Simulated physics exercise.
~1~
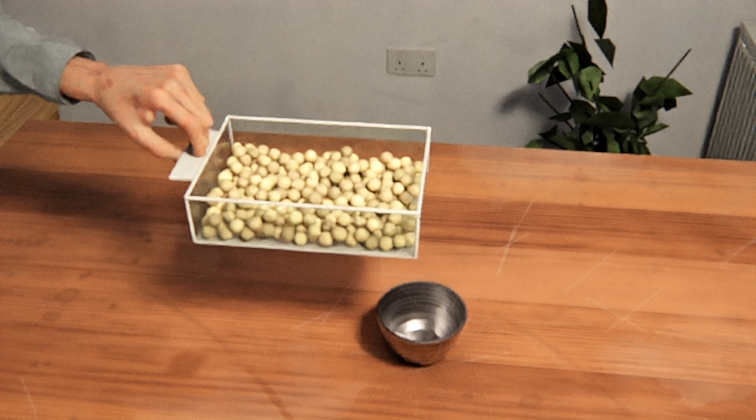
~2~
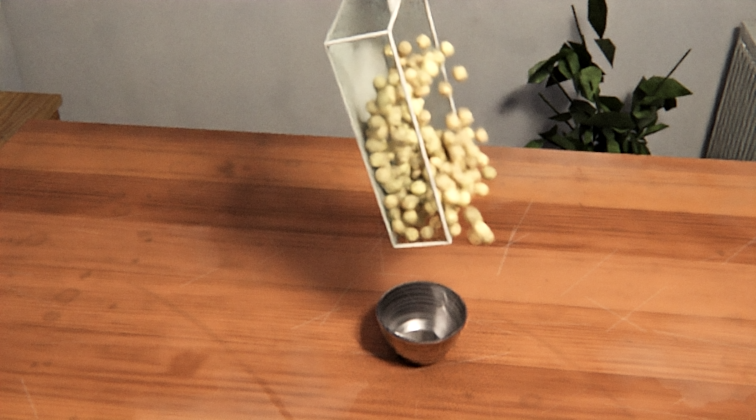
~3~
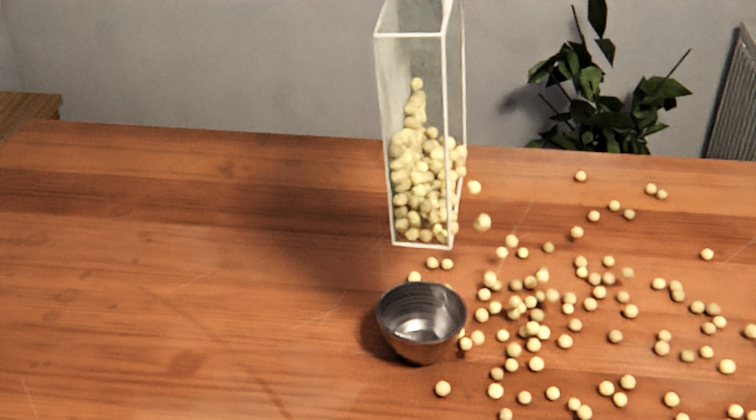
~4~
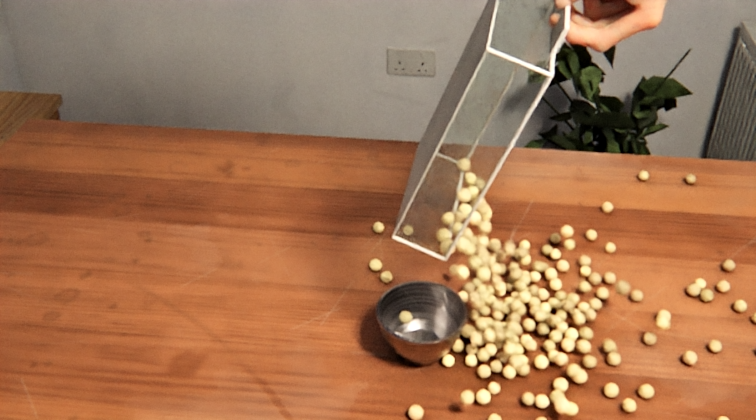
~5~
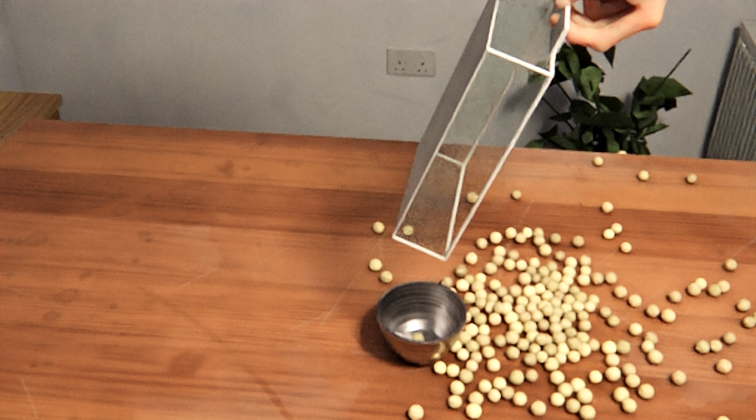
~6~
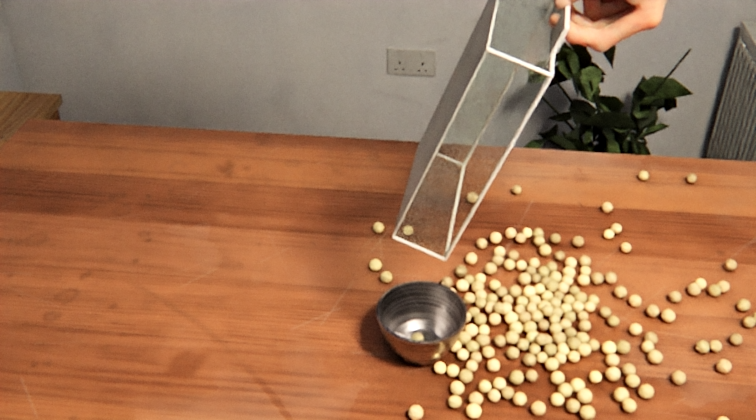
Pale round nuts spilling from a clear tray tipped by a hand, mostly missing a small metal bowl and scattering across a wooden table.
